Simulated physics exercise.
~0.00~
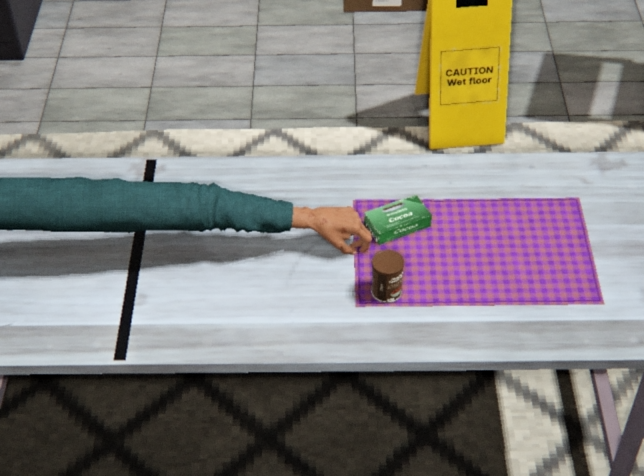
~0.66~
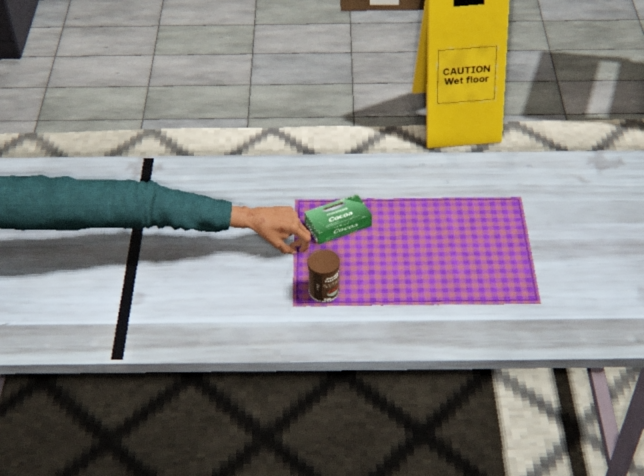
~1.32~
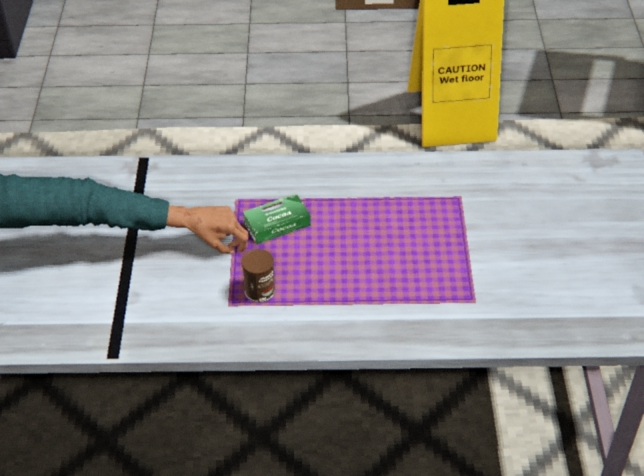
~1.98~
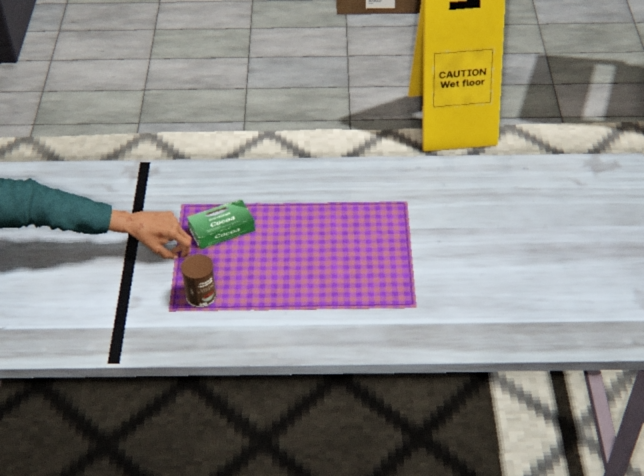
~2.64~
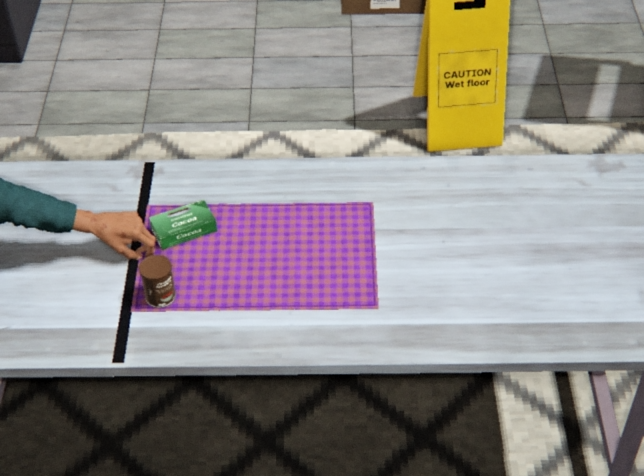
We see a hand pull a purple checked cloth carrying an upright brown tin and a green packet leftward along a pale table towards a black strip of tape. The cloth's edge reaches the tape with both items still on it.
